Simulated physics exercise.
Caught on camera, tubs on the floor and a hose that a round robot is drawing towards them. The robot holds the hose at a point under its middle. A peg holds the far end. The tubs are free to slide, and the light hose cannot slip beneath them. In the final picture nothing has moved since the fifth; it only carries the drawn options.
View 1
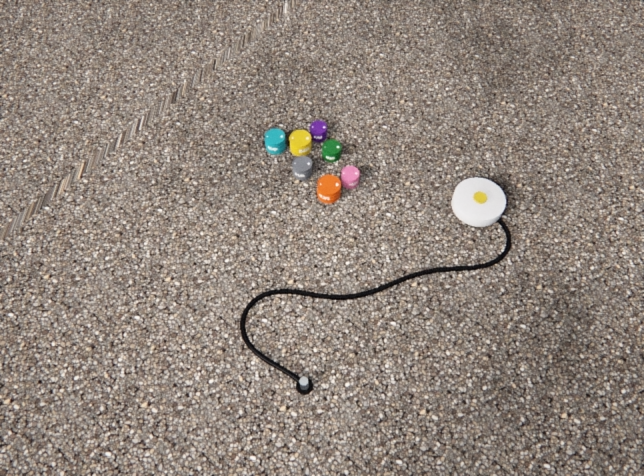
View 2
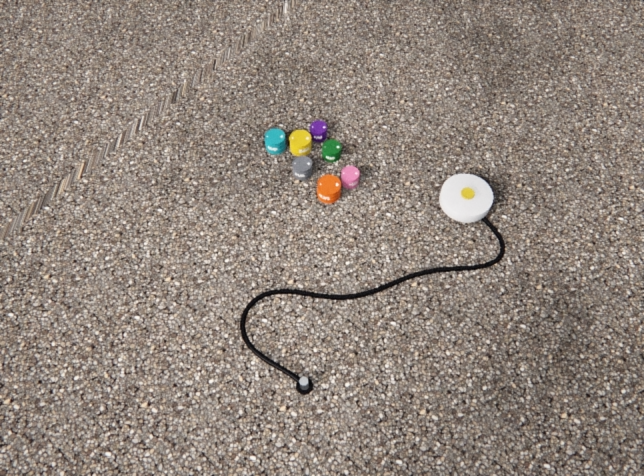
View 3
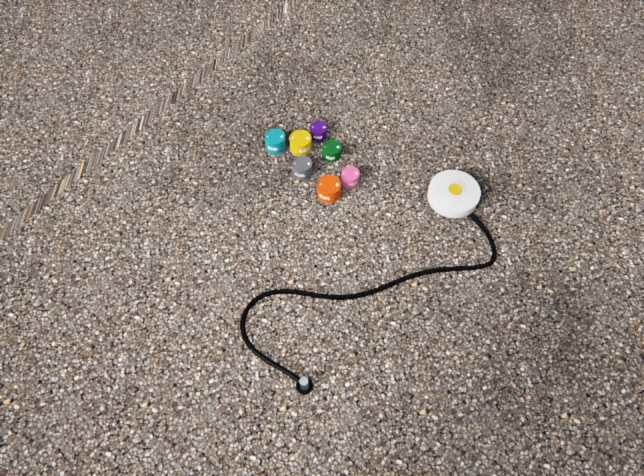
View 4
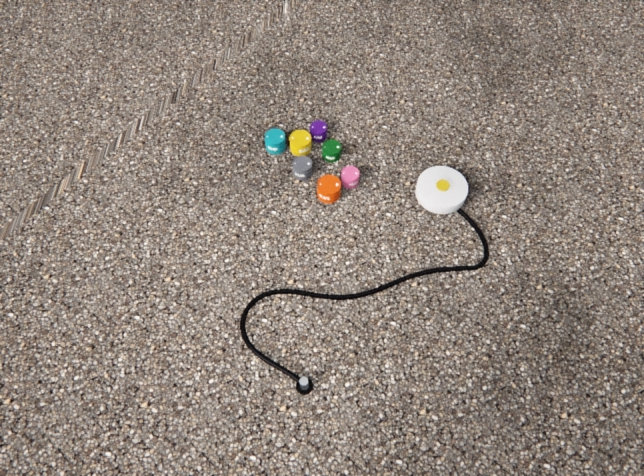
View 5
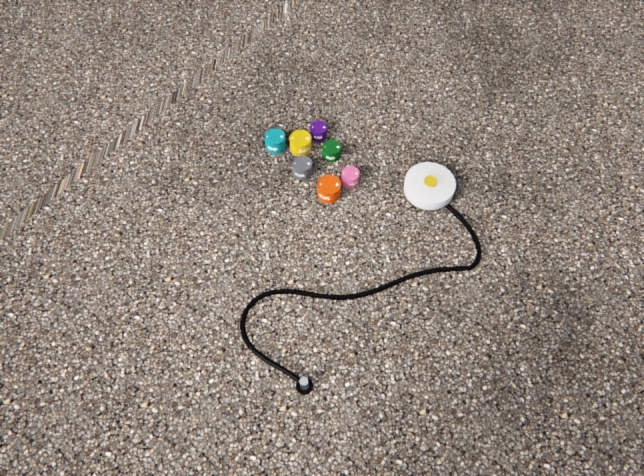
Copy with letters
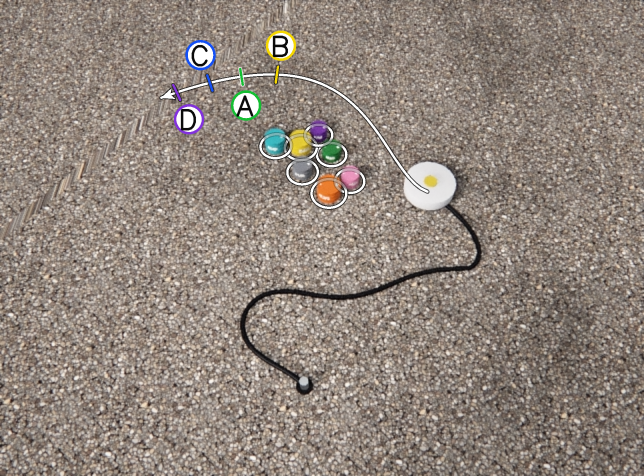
A round white robot with a yellow spot slides slowly left and slightly away across the speckled floor, drawing the near part of a black hose towards a cluster of small coloured tubs, which stay still, untouched.
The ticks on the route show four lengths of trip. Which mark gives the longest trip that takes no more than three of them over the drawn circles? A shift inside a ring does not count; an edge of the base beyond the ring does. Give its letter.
At A, and not beyond.
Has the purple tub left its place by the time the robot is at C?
By then, yes.
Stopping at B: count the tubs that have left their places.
By then, none.
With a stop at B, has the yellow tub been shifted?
No.
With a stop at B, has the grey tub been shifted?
No.
On the marked copy, A at (241, 77); B at (277, 75); C at (210, 83); D at (177, 92); the route from (428, 192) via (321, 83) to (161, 98).
With A. Early on, robot (375, 123).
Further on, robot (313, 75).
At the end, robot (240, 71); pink tub (338, 175); one over the rings.
As for the rest, B is within the limit but short; C has five over the rings; D has seven over the rings.
